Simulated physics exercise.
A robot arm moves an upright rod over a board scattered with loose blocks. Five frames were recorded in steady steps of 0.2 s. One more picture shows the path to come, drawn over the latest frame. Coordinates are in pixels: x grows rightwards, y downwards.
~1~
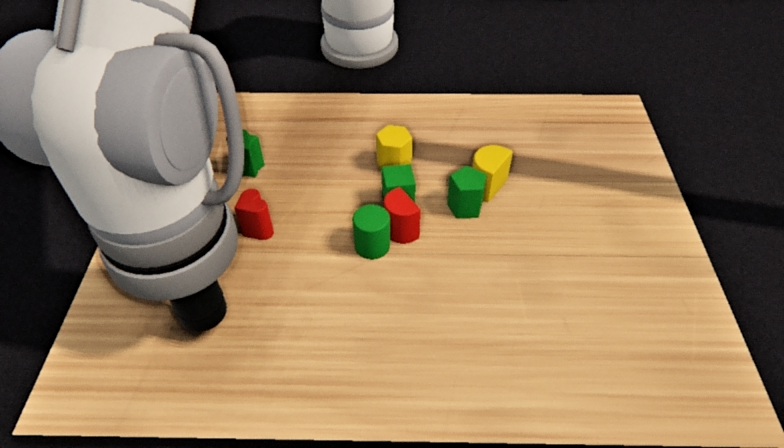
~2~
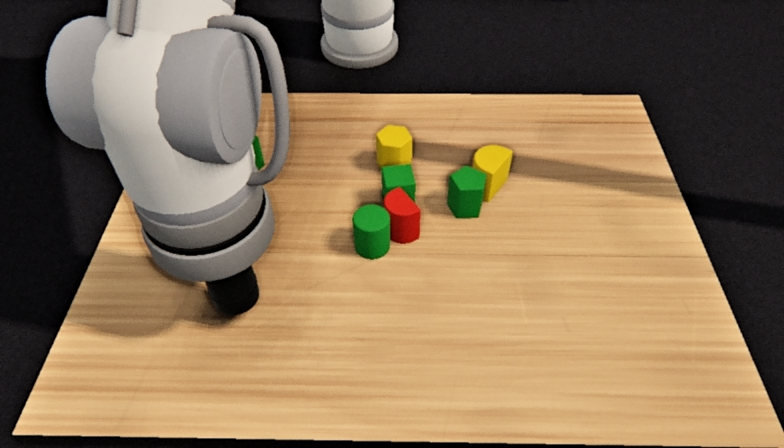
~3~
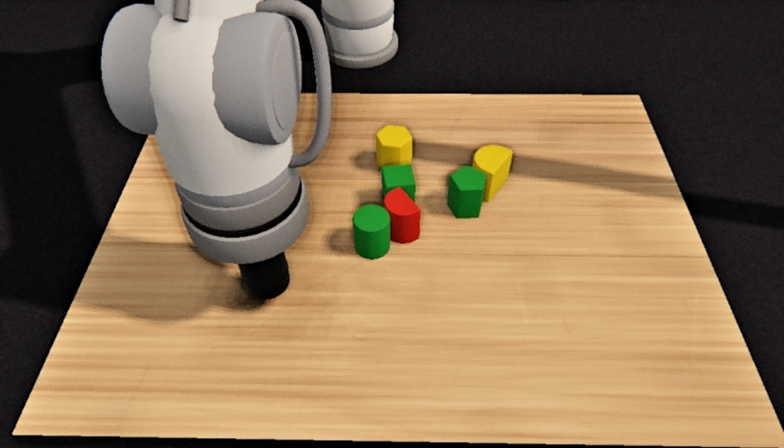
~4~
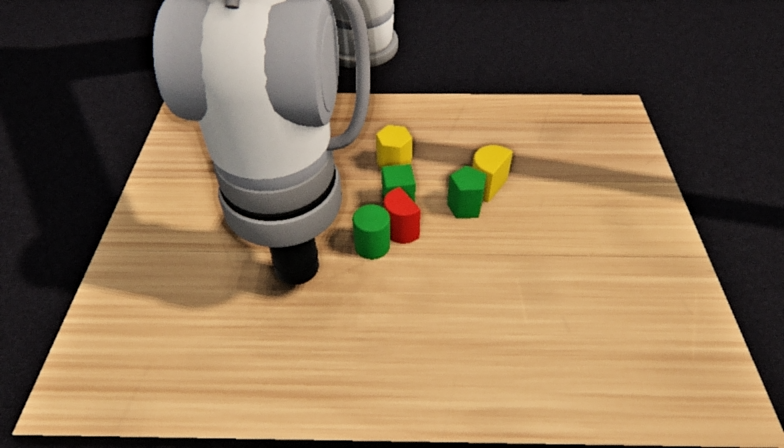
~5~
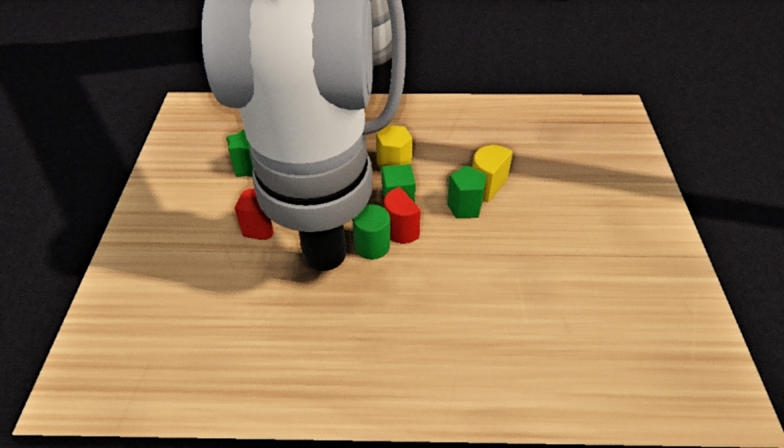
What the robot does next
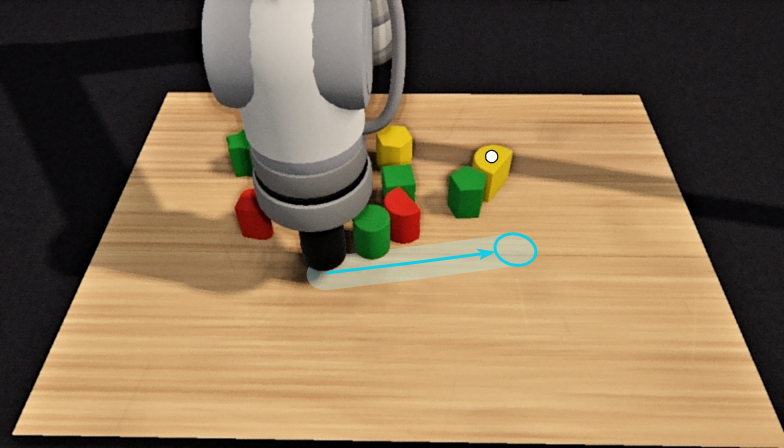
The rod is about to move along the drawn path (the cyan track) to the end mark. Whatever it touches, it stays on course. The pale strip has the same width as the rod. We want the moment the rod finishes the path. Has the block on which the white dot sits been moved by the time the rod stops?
I expect not.
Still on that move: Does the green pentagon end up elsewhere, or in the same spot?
Right where it was.
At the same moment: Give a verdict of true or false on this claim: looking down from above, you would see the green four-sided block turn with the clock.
False.
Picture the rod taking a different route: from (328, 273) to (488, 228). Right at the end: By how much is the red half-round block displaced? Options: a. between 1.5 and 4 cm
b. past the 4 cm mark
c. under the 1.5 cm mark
My pick is b.
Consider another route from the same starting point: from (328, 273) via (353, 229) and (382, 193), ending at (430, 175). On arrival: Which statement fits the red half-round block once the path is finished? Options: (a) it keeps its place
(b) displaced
b: Displaced.
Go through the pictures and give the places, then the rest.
Tip of the rod at (204, 313), middles of tops, green circle at (371, 217), green four-sided block at (398, 174), red half-round block at (400, 202), green pentagon at (469, 178), yellow half-round block at (492, 157), in the first picture.
Rod at (237, 297), nothing pushed, in the second picture.
Rod at (268, 283), nothing pushed, in the third picture.
Rod at (297, 269), nothing pushed, in the fourth picture.
Rod at (325, 255), green circle at (371, 217), green four-sided block at (398, 174), red half-round block at (400, 202), green pentagon at (469, 178), yellow half-round block at (492, 157), in the fifth picture.
The line goes from (328, 273) to (515, 249); the dot is on the yellow half-round block.
The first path, step by step. One third of the way, rod at (392, 248); green circle at (401, 207); green four-sided block at (401, 168), turned 35° anticlockwise; red half-round block at (421, 187).
Two thirds of the way, rod at (457, 240); green circle at (432, 203); green four-sided block at (400, 164), turned 55° anticlockwise; red half-round block at (427, 177).
At the end, rod at (520, 232); green circle at (432, 203); green four-sided block at (400, 164), turned 55° anticlockwise; red half-round block at (427, 177); green pentagon unmoved; yellow half-round block unmoved.
